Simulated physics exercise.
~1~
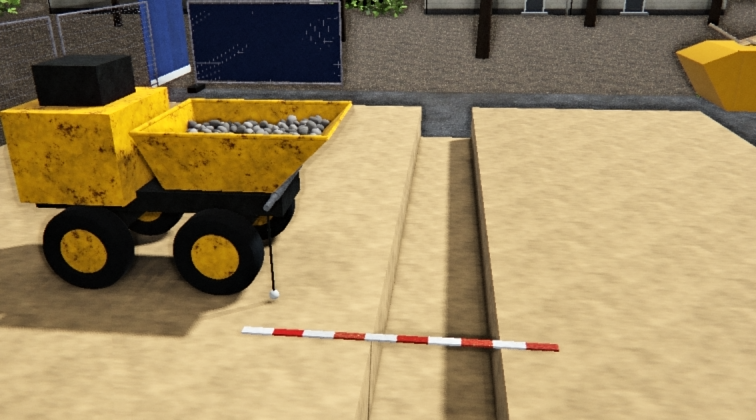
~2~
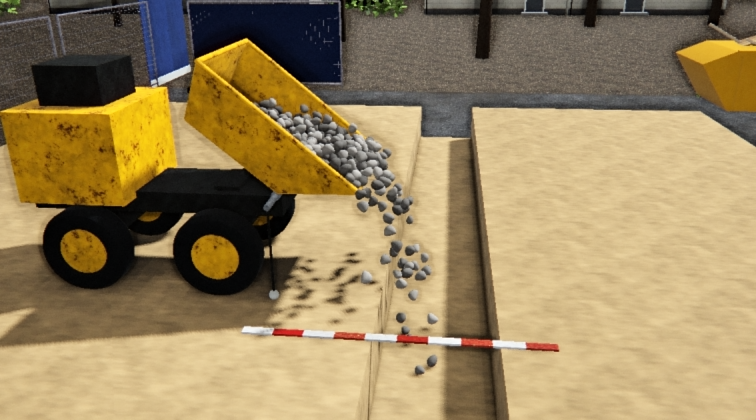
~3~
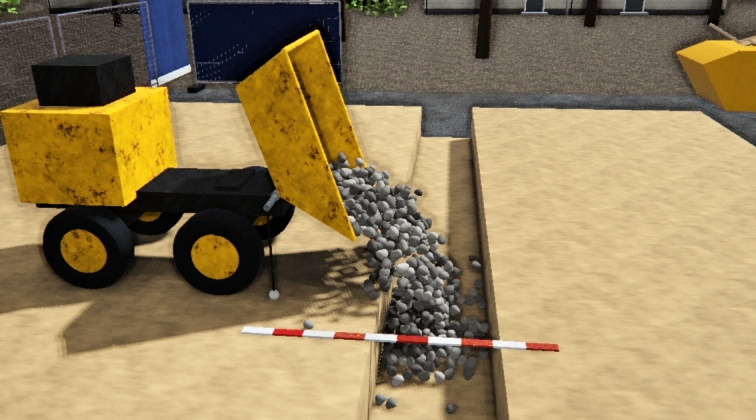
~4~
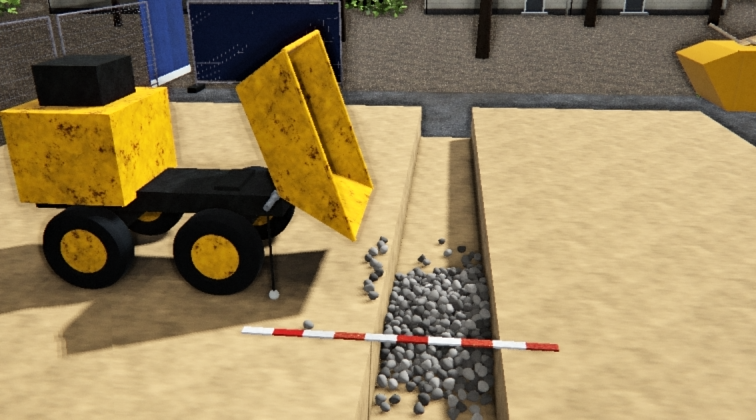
The video shows a yellow dumper tipping its skip steeply beside a trench in sandy ground, pouring grey stones down to the right past a red and white staff. The skip ends empty and raised, with nearly all the stones heaped in the trench and a few on its left edge.
